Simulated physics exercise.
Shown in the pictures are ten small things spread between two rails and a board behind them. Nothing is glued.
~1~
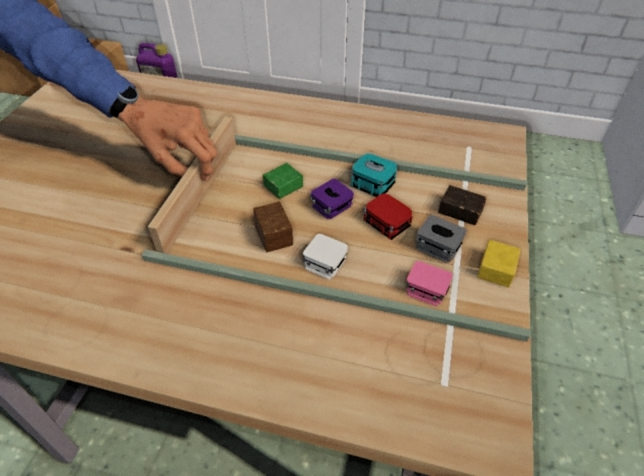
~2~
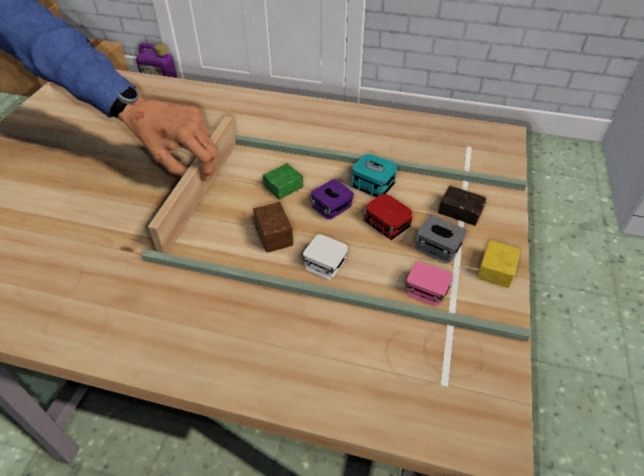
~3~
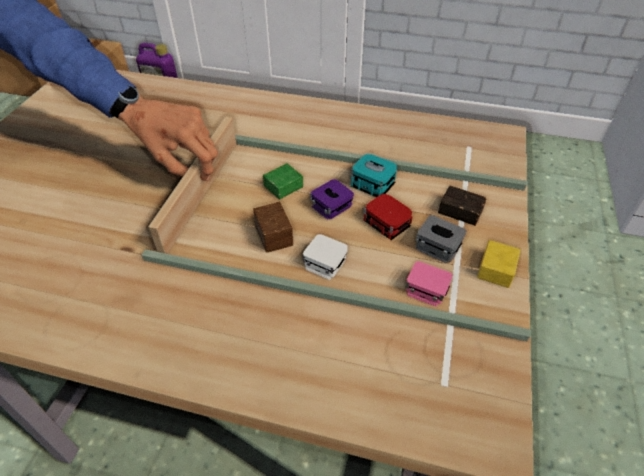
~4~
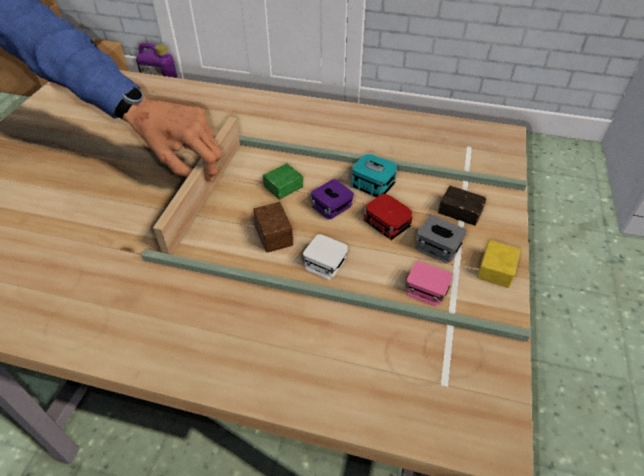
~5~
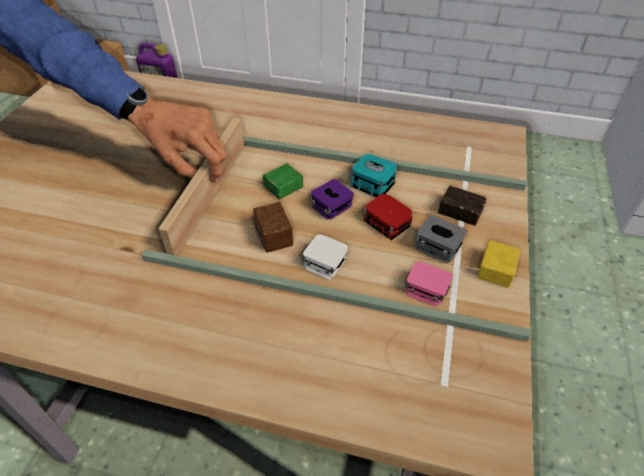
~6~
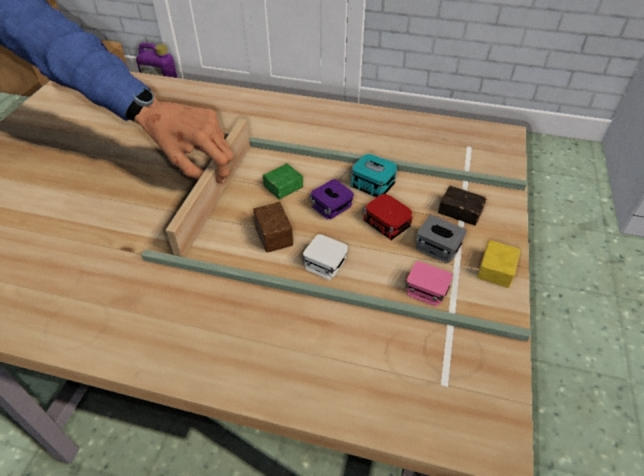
The clip shows a hand holding a wooden board upright between two green rails on a table, behind scattered small coloured blocks and cases. The board stays nearly still, then slides slightly right, while the objects remain in place.
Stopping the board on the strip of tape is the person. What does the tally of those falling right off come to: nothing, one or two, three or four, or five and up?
It comes to three or four.
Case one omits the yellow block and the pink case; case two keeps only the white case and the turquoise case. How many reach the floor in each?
Try one: 2; try two: 2.
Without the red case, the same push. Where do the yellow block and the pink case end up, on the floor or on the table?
Well, the yellow block goes off the edge while the pink case goes off the edge.
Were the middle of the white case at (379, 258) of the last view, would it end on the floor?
Well, the white case keeps its place.
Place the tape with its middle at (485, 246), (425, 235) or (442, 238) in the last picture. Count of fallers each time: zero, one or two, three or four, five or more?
In order: Five or over, one to two, one or two.
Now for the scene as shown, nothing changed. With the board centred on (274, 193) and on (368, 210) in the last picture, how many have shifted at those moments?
2 by the first point, 8 by the second.
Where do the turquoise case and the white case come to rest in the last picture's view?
The turquoise case finishes at (511, 193); the white case finishes at (507, 297).
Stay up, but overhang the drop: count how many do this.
That'd be 2.
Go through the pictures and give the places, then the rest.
Yellow block (499, 263); black block (462, 205); grey case (440, 240); board (198, 180); tape (459, 241), in the first frame.
Black block (462, 205); board (198, 180), in the second frame.
Grey case (440, 240); green block (283, 181), in the third frame.
Yellow block (499, 264); red case (388, 217), in the fourth frame.
Black block (462, 205); pink case (428, 284), in the fifth frame.
Yellow block (499, 264); black block (462, 205); grey case (440, 240); board (213, 183); tape (459, 241), in the sixth frame.
A little later, none off yet; yellow block at rest near (499, 264); black block at rest near (462, 205); grey case at rest near (440, 240).
When it is over, the number that fall off is three or four; down, pink case, grey case, black block and yellow block.
